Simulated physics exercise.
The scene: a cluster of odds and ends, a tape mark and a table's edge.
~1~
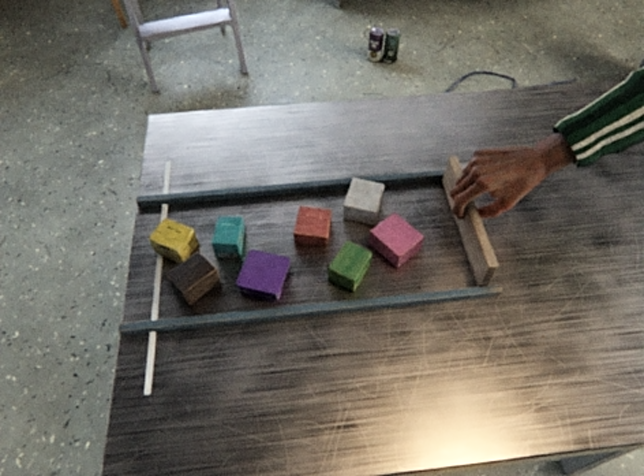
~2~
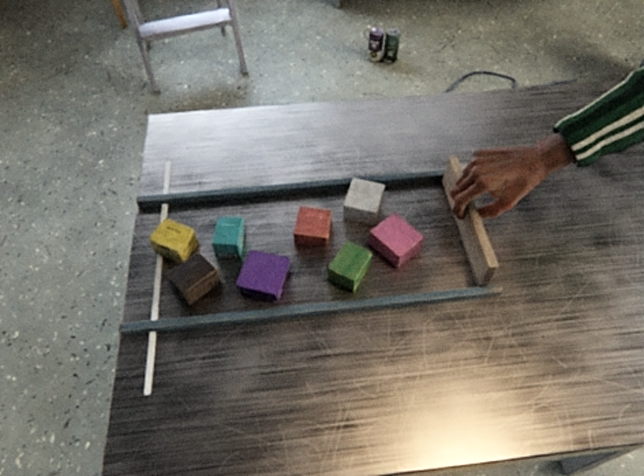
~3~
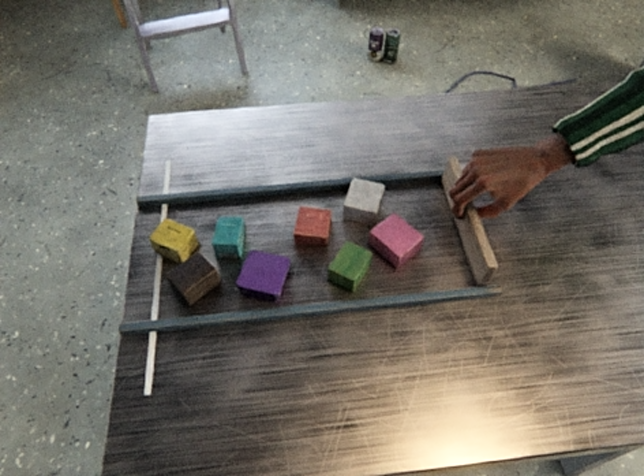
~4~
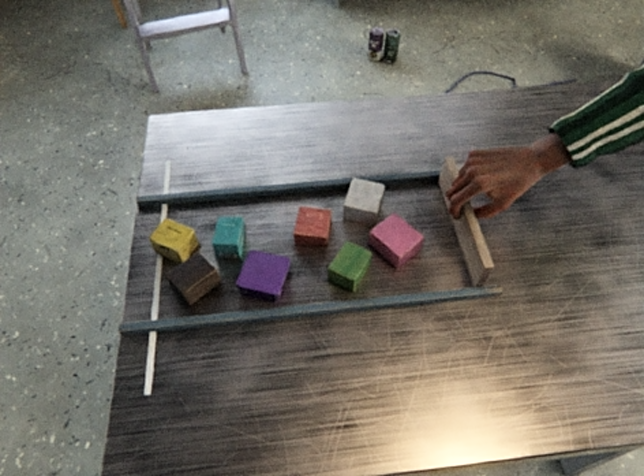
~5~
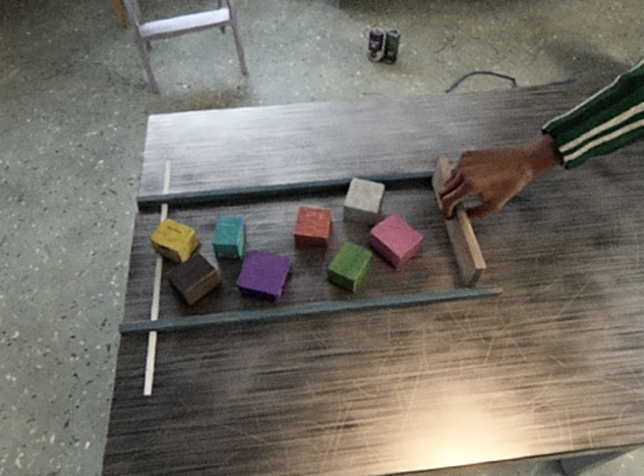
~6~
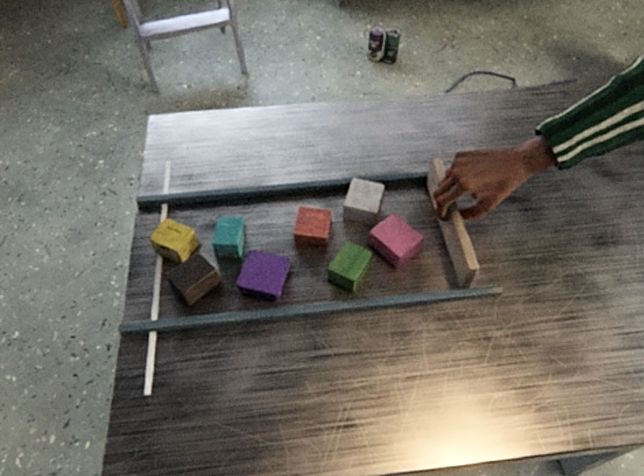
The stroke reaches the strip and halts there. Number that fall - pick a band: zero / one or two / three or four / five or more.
Band: Five or more.
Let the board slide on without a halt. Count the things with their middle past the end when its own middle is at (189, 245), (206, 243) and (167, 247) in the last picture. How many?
By position: 3 / 3 / 5.
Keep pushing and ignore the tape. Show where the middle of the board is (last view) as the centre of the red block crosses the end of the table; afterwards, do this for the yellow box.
Its middle is about (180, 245) and about (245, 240).
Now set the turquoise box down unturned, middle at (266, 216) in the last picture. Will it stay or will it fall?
Observed: The turquoise box is not kept up.
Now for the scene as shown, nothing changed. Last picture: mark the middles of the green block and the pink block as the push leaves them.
Going in order: First (138, 292), then (139, 256).
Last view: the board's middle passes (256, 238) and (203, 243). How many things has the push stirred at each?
Tally: 8; 8.
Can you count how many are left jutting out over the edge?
That comes to 2 of them.
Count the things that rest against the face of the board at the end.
3 touch it.
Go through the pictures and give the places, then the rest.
In the first frame, yellow box (174, 241); black block (194, 278); turquoise box (229, 237); board (467, 219); tape (160, 259).
In the second frame, black block (194, 278); purple case (264, 276).
In the third frame, turquoise box (229, 238); green block (350, 266).
In the fourth frame, yellow box (174, 242); board (463, 219).
In the fifth frame, black block (194, 278); pink block (396, 240).
In the sixth frame, yellow box (174, 242); black block (194, 278); turquoise box (229, 238); board (450, 220); tape (160, 259).
Soon after, none off yet; yellow box at rest near (174, 242); black block at rest near (194, 278); turquoise box at rest near (229, 238).
In the end, the number that fall off is five or more; gone, red block, purple case, turquoise box, black block and yellow box.
